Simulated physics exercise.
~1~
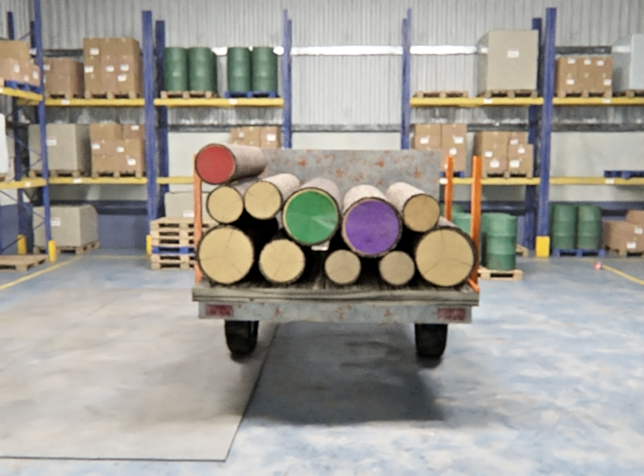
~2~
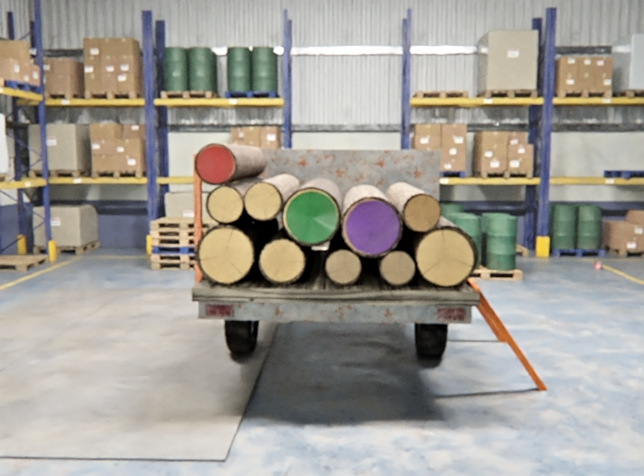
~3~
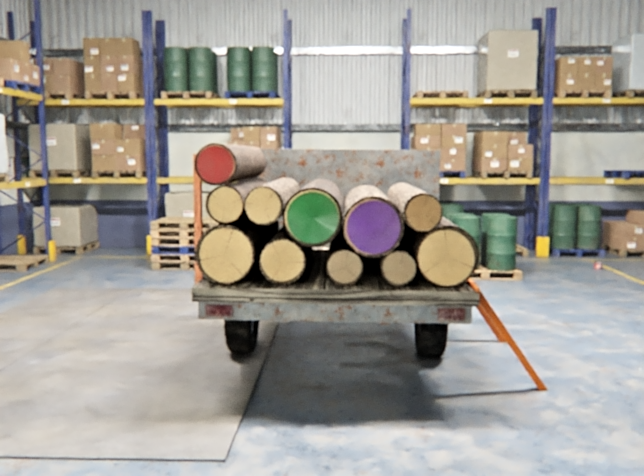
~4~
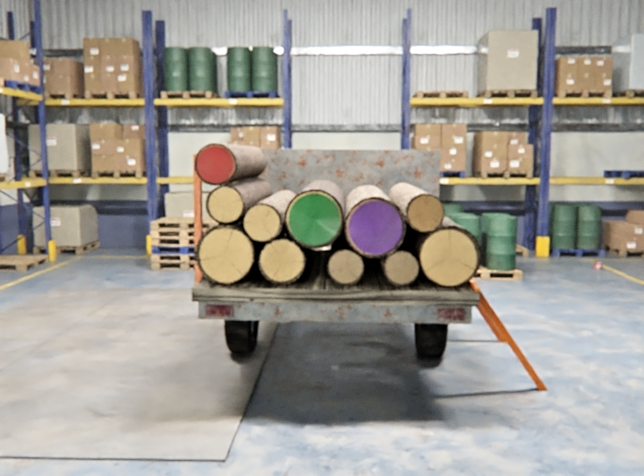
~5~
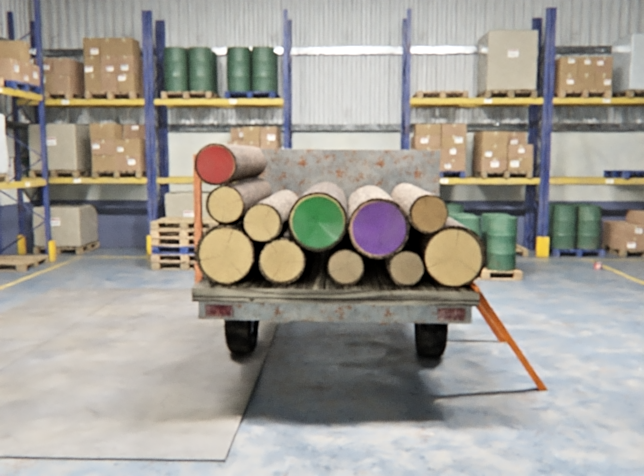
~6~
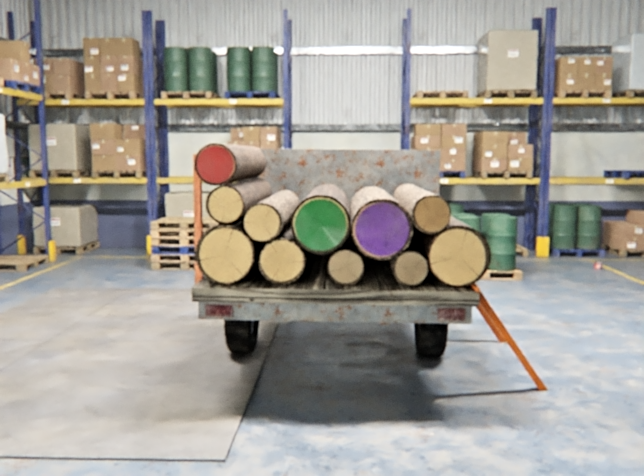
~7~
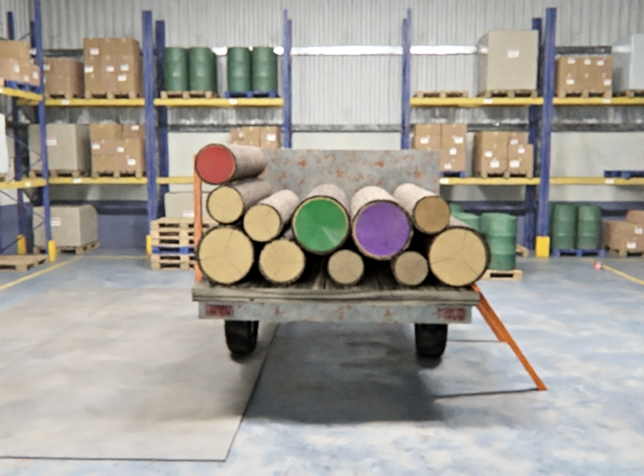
In a warehouse, a trailer's right posts drop and its stacked logs shift slightly right but stay aboard.
